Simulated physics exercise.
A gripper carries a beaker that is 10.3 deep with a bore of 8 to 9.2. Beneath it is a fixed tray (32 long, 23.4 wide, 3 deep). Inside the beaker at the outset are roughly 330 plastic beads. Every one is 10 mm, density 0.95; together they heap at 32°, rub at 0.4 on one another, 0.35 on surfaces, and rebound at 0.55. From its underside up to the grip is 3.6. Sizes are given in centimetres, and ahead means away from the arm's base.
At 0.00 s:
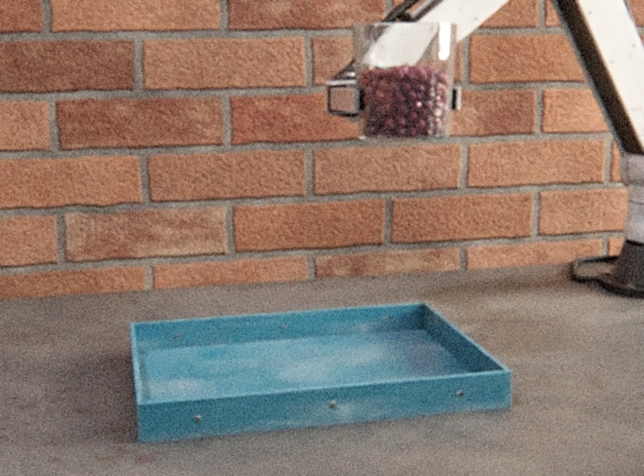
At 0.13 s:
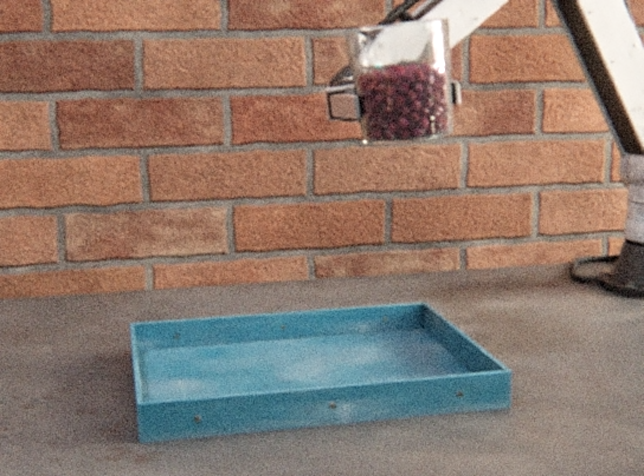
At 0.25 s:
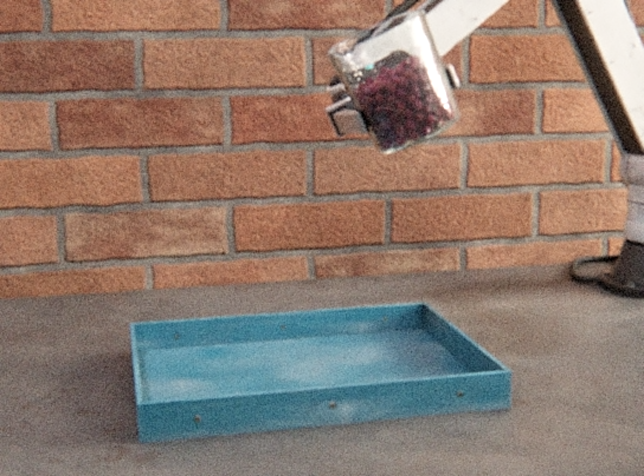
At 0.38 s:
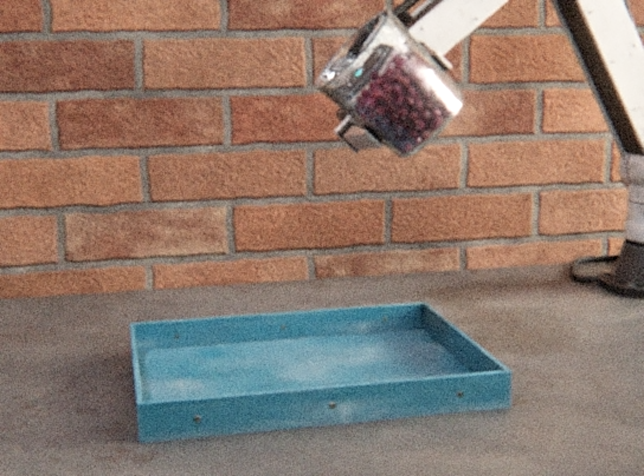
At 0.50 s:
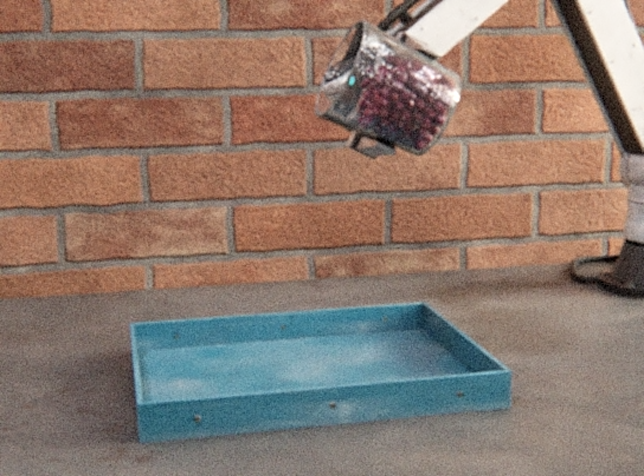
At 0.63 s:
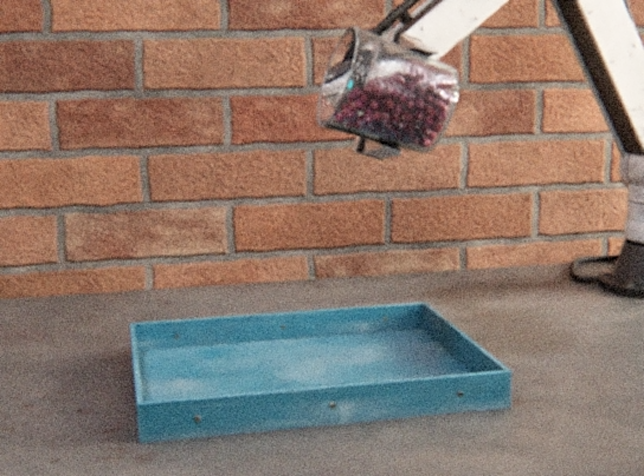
A robotic gripper held a clear beaker of dark reddish-purple beads above a blue tray and steadily tilted it to the left until it lay nearly on its side, the beads shifting inside.
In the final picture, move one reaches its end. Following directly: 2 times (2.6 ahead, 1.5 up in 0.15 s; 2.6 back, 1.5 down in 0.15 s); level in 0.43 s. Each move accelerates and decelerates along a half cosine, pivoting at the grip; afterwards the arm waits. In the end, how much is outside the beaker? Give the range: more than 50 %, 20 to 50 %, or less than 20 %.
The range is less than 20 %.
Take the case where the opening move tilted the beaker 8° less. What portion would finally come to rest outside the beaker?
In that case roughly 5 per cent.
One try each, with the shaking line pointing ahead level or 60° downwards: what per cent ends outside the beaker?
I'd say close to 10 percent for the first and close to 0 percent for the second.
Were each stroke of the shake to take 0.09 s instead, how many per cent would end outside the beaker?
I'd expect close to 40 in a hundred.
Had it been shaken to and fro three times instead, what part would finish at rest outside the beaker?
In that case some 20 per cent.
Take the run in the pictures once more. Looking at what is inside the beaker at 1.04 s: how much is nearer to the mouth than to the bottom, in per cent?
Mouth half: Close to 40 per cent.
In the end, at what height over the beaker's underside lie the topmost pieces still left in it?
Roughly 7.5 centimetres.
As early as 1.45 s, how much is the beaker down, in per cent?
About 15 per cent so far.
By 1.04 s, tilted 71° forward, highest piece 29 above the table; 315 in the beaker, 8 in the tray, 4 in flight or on a rim.
By 1.45 s, tilted 33° forward, highest piece 31 above the table; 286 in the beaker, 36 in the tray, 5 in flight or on a rim.
By 1.86 s, level, highest piece 31 above the table; 285 in the beaker, 42 in the tray.
By 2.91 s, level, highest piece 31 above the table; 285 in the beaker, 42 in the tray.
Final count, 285 in the beaker, 42 in the tray. That is 13 % outside the beaker.
